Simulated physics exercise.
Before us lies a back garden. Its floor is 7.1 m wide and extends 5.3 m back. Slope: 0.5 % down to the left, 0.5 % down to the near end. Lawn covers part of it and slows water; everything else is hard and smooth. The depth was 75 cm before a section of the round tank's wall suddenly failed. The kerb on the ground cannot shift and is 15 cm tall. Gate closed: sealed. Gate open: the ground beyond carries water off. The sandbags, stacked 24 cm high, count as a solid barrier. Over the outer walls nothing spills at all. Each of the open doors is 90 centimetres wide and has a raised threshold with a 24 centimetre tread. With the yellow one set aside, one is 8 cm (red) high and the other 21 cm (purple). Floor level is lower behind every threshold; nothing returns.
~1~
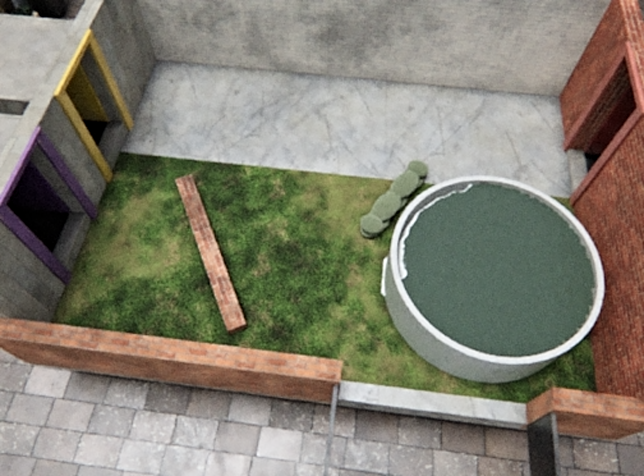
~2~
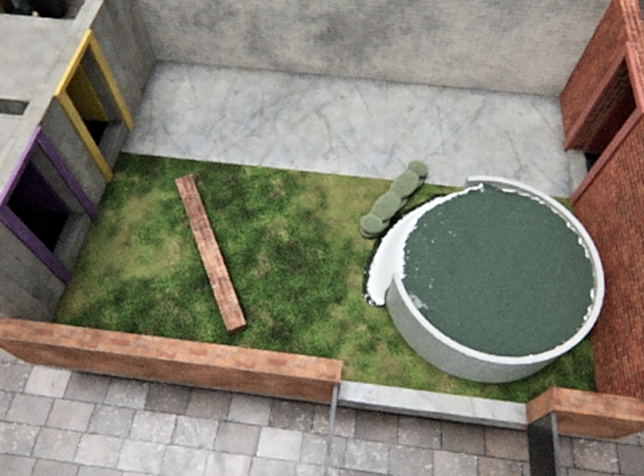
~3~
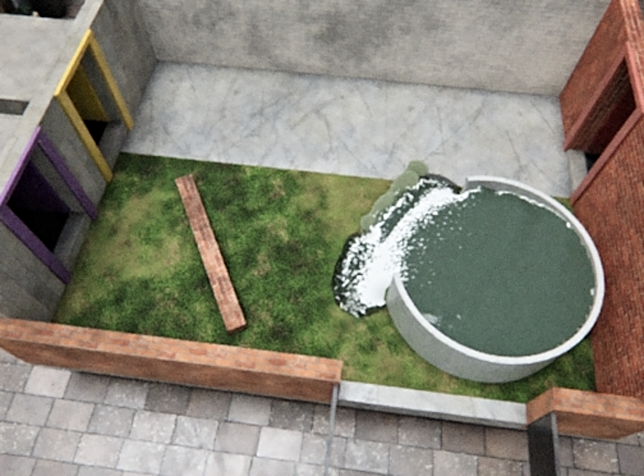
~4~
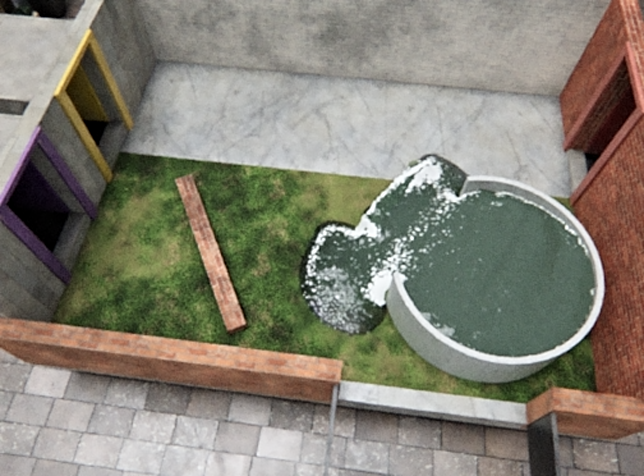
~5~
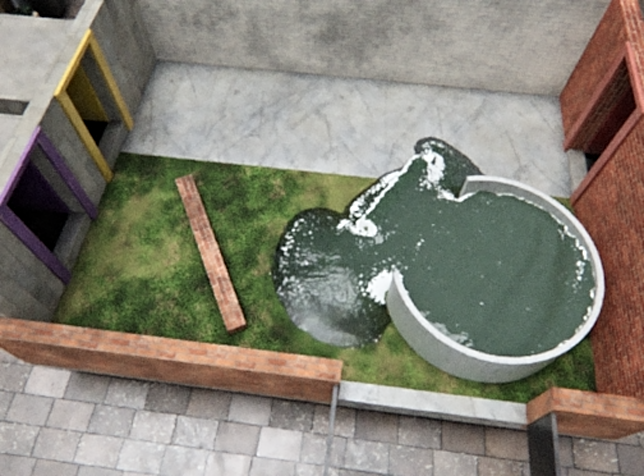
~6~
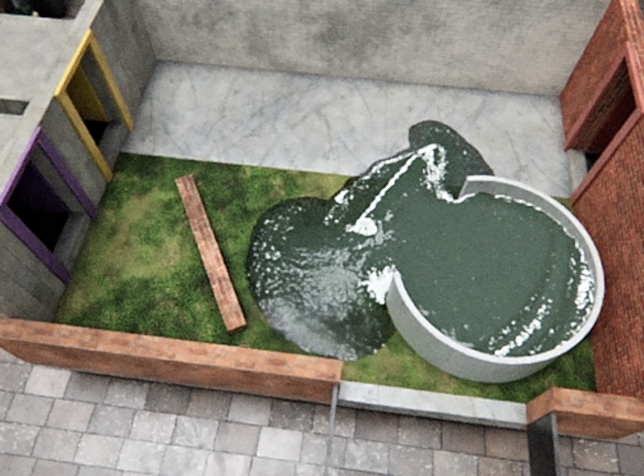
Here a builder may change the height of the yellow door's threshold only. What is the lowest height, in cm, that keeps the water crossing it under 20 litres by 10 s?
About 8 cm.
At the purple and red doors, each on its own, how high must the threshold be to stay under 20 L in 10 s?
About 9.0 cm at purple and 8.5 cm at red.
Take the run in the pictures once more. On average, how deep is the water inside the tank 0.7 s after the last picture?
It averages roughly 44 centimetres.
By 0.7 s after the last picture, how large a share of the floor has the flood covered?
Roughly 45 percent of the floor is wet.
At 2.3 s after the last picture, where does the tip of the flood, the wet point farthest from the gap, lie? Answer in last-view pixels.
Near (157, 62).
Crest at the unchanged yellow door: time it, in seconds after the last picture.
It peaks around 4.5 s.
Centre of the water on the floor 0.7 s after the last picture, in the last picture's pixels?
Near (425, 255).
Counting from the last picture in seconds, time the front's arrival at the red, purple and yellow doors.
Red: 1.3 s; purple: 2.6 s; yellow: 2.0 s.
Then, 0.7 s after the last picture water covers 45 % of the floor, deepest (52 cm) near (400, 216); it has not reached the yellow door.
Then, 2.3 s after the last picture water covers 90 % of the floor, deepest (28 cm) near (399, 226); 5 cm at the yellow door, 0 litres in over its 23 cm threshold.
Then, 9.3 s after the last picture water covers 95 % of the floor, deepest (14 cm) near (115, 297); 10 cm at the yellow door, 0 litres in over its 23 cm threshold.
At the yellow door as built, the water peaked near 12 cm, 4.3 s after the last picture.
With a threshold of 7 cm, 35 litres would have come in within the 10 s; with 9.5 cm, 7 litres. So under 20 litres takes about 8 cm.
